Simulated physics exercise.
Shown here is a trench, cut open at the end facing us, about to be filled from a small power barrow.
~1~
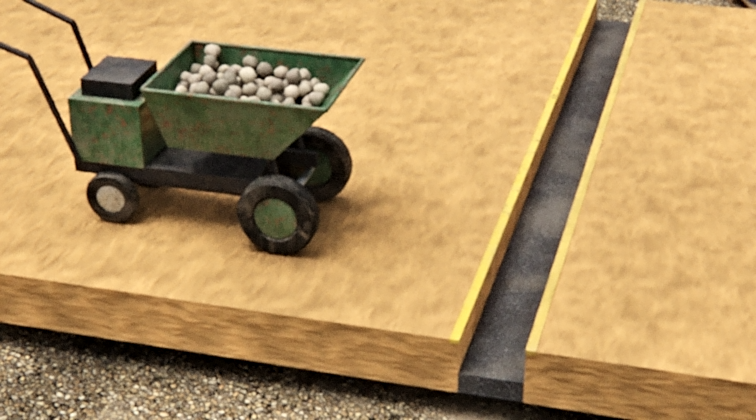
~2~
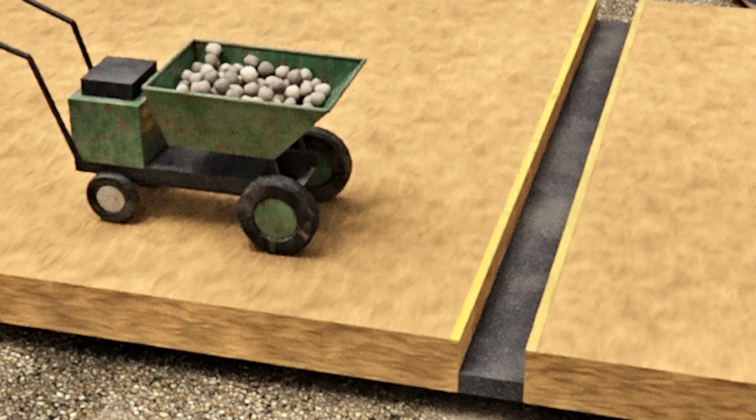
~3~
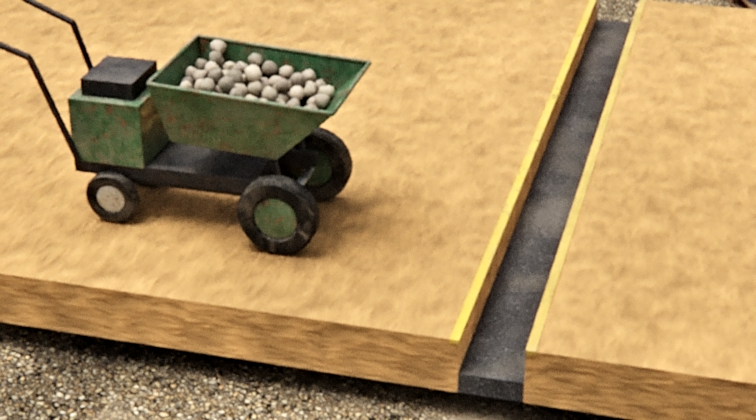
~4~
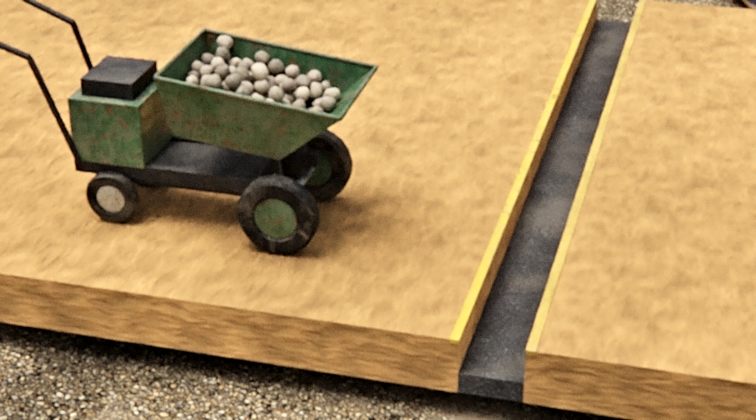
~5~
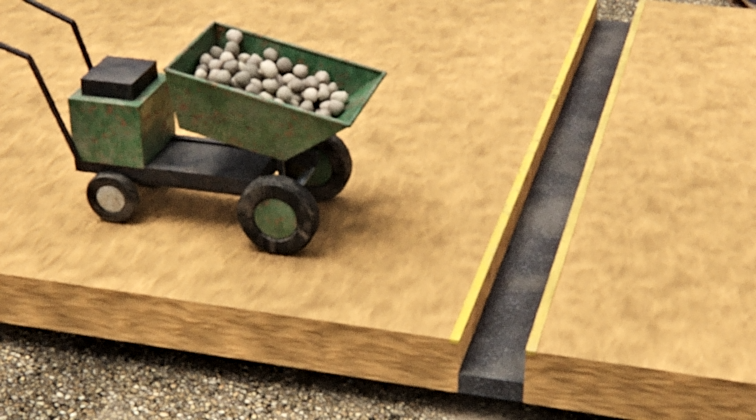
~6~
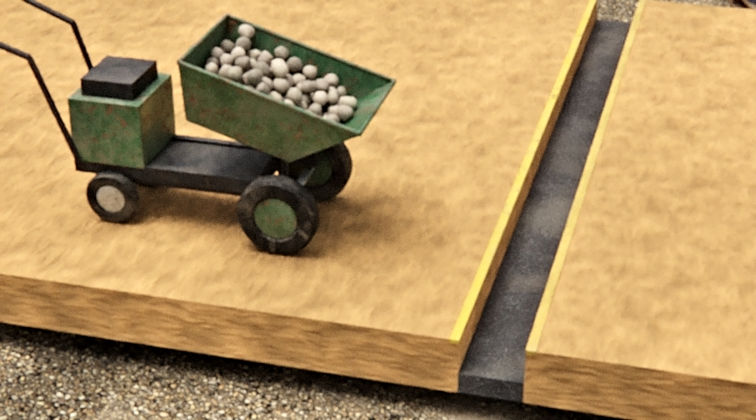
The footage shows a small green power barrow loaded with rounded grey pebbles standing on a tan surface, left of a dark trench, as its skip gradually tilts forward to the right while the wheels stay still.
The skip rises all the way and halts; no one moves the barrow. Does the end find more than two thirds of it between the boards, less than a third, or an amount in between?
An amount in between, from a third to two thirds.
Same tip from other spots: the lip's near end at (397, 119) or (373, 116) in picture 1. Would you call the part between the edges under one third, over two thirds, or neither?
Beyond two thirds, then over two thirds.
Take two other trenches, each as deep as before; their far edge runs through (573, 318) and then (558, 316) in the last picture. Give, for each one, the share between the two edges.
The first gives 40 %, the second 40 %.
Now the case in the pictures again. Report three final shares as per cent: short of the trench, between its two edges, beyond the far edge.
In percent, short 45, between 40 and beyond 0.
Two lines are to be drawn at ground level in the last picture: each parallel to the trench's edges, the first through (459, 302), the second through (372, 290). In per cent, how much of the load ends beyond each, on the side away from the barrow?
Close to 50 and 90 per cent respectively.
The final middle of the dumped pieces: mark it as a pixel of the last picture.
Near (488, 244).
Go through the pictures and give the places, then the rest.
In the first frame, lip of the skip (326, 111), level; top of the load (235, 84), river pebbles; first edge of the trench (469, 303); far edge (543, 313), the trench over half as wide as the skip, and about half as deep as wide.
In the second frame, lip of the skip (327, 112), level; top of the load (237, 83).
In the third frame, lip of the skip (332, 114), tipped barely; top of the load (240, 81).
In the fourth frame, lip of the skip (340, 119), tipped a little; top of the load (233, 73).
In the fifth frame, lip of the skip (349, 126), tipped a little; top of the load (241, 69).
In the sixth frame, lip of the skip (359, 134), tipped clearly; top of the load (244, 64); first edge of the trench (469, 303); far edge (543, 313).
Just after the last frame, skip tipped steeply; every one in the skip.
A moment on, skip tipped right over; the larger part in the skip; roughly a quarter short of the trench; just a few falling.
Further on, skip tipped right over; roughly a quarter in the skip; roughly half short of the trench; roughly a third in or heaped over the trench.
When it is over, skip tipped right over; about a tenth in the skip; roughly half short of the trench; roughly a third in or heaped over the trench; not one beyond it.
